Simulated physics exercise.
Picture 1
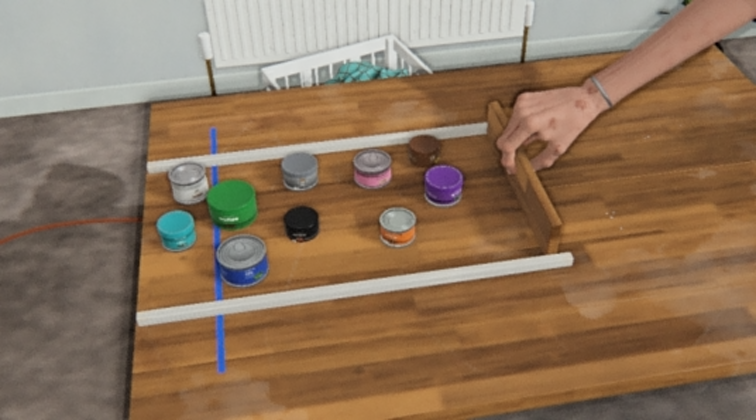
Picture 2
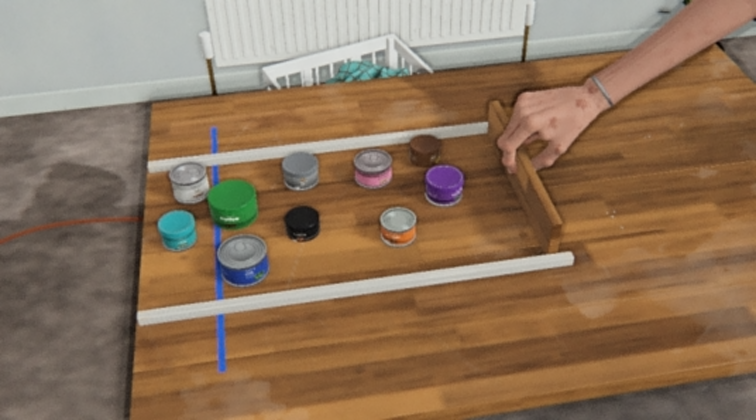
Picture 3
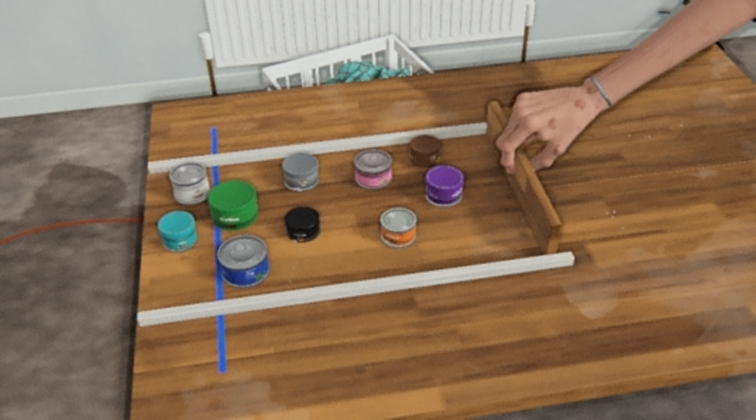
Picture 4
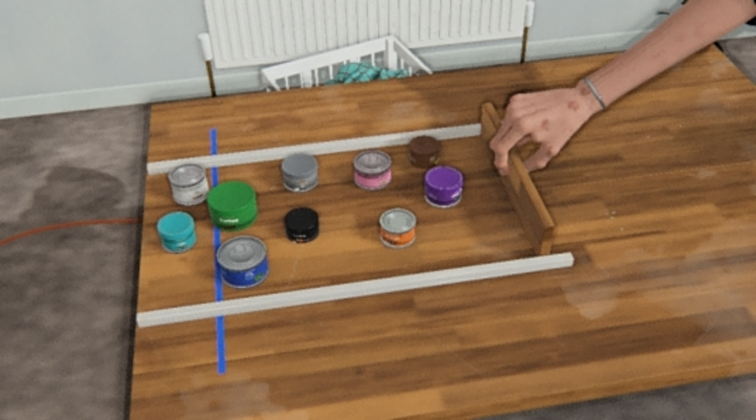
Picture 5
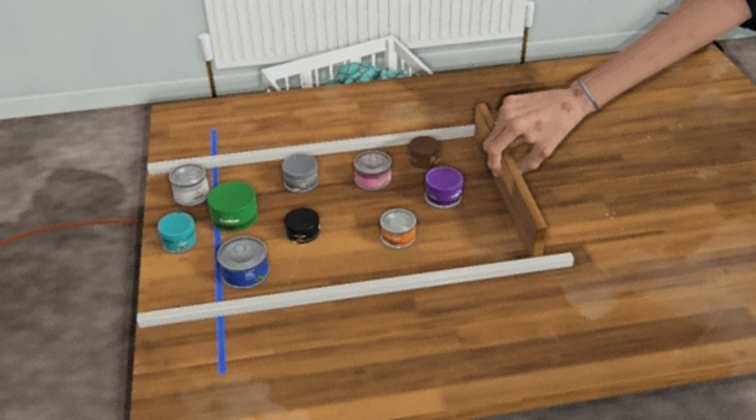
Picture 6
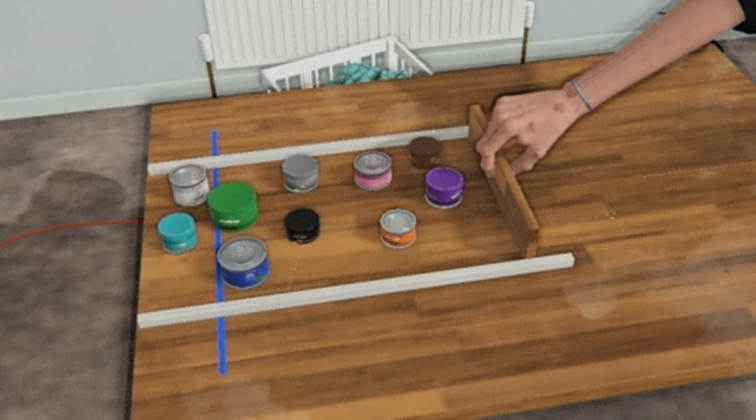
A hand slid a wooden board slightly left across a wooden table, between two white rails, while the scattered colourful tins and tubs in front of it, some near a blue line, stayed put.
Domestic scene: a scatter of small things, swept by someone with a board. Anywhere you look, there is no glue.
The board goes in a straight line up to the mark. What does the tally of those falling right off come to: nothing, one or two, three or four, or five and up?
It comes to one or two.
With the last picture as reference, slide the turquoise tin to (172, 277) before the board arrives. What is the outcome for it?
Outcome - turquoise tin: On.
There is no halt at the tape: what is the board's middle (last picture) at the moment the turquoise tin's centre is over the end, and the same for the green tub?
The middle is at (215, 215) when it's the turquoise tin, and at (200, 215) when it's the green tub.
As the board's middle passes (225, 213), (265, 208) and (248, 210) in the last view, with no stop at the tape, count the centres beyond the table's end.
Going through the three positions, you'd get 1, 0 and 0.
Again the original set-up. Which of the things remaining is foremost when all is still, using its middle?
I'd go with the turquoise tin.
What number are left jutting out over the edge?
Overhanging: 2.
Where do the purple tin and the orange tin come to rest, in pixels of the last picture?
In the last picture the purple tin sits around (197, 221) and the orange tin around (200, 259).
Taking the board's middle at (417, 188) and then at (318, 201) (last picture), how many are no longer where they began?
The counts are 3 and 6.
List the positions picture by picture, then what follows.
In the first picture, turquoise tin (177, 232); white tin (189, 183); green tub (233, 205); board (520, 174); tape (217, 230).
In the second picture, white tin (190, 183); grey pot (301, 172).
In the third picture, green tub (234, 206); orange tin (399, 228).
In the fourth picture, turquoise tin (177, 233); pink tin (373, 170).
In the fifth picture, white tin (190, 184); blue tin (244, 263).
In the sixth picture, turquoise tin (178, 234); white tin (190, 185); green tub (233, 208); board (500, 178); tape (217, 232).
Soon after, none off yet; turquoise tin at rest near (178, 234); white tin at rest near (190, 185); green tub at rest near (233, 208).
By the end, the number that fall off is one or two; fallen, white tin.
